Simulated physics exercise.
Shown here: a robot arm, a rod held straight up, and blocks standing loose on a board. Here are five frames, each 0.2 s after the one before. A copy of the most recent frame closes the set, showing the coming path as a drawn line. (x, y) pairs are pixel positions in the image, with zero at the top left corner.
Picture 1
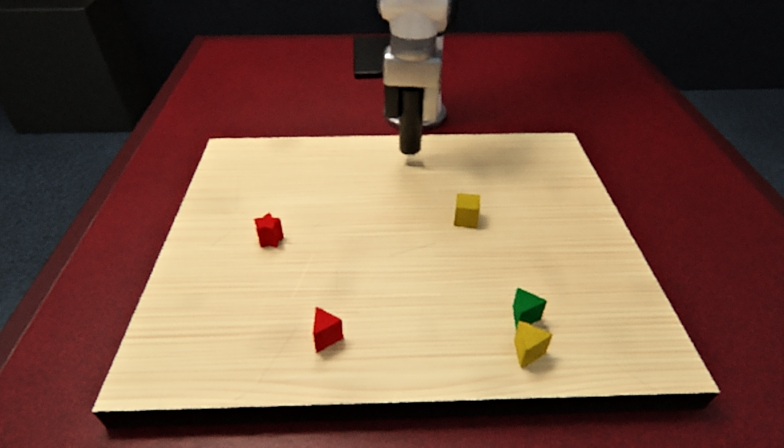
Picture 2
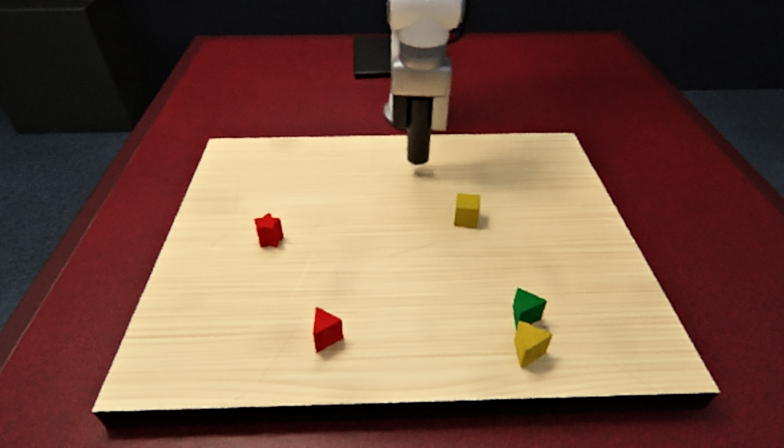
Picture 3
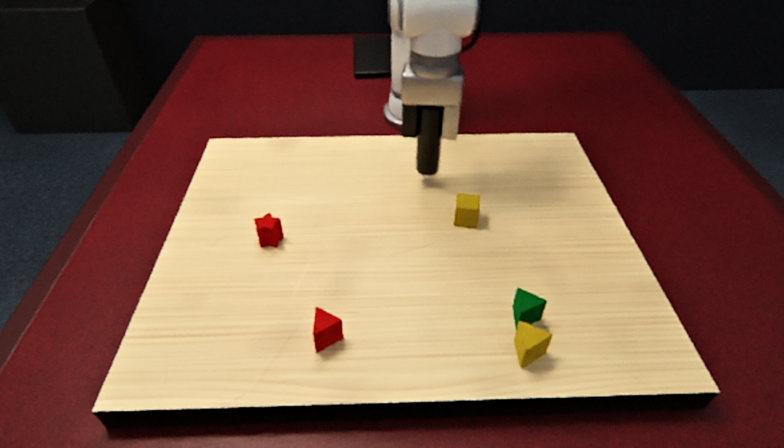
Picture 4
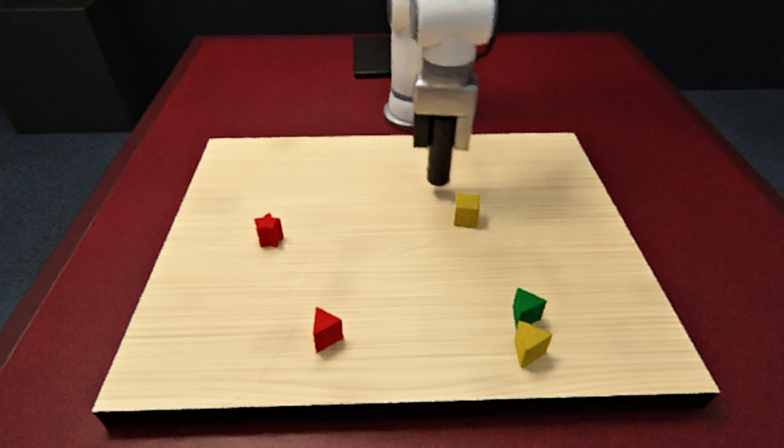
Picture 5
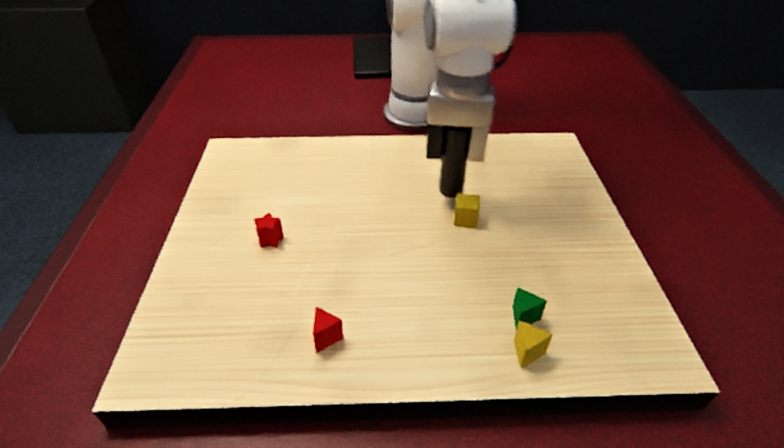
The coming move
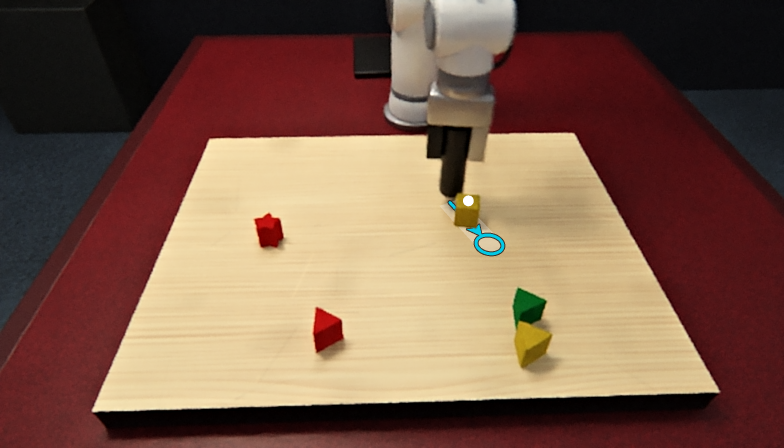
A white robot arm holding a dark upright rod stands at the far edge of a pale wooden board on a red table, seen from the front and above by a still camera. A red star-shaped block sits left, a red triangle nearer, a yellow square right of centre, and green and yellow triangles at near right. The arm moves the rod steadily nearer and rightward, up beside the unmoving yellow square.
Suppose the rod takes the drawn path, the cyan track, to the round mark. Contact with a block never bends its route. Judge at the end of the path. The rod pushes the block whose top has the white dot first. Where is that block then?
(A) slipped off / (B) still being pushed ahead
I choose B.
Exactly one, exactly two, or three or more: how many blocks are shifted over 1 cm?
There will be one block displaced.
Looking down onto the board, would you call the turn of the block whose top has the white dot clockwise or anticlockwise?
From above, counter-clockwise.
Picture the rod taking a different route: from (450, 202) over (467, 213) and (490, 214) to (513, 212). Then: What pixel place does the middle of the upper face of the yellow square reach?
I'd say the yellow square ends with its top centre at (480, 212).
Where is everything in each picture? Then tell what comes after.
The first picture shows lower end of the rod at (410, 150), tops of blocks, yellow square at (468, 201).
The second picture shows rod at (418, 159), blocks as before.
The third picture shows rod at (427, 169), blocks as before.
The fourth picture shows rod at (438, 180), blocks as before.
The fifth picture shows rod at (451, 191), yellow square at (468, 201).
The drawn path runs in a line from (450, 202) to (489, 244); the dot is on the yellow square.
The first path, step by step. One third of the way, rod at (464, 204); yellow square at (482, 213), turned 10° anticlockwise.
Two thirds of the way, rod at (478, 218); yellow square at (497, 225), turned 40° anticlockwise.
At the end, rod at (492, 233); yellow square at (514, 239), turned 55° anticlockwise.
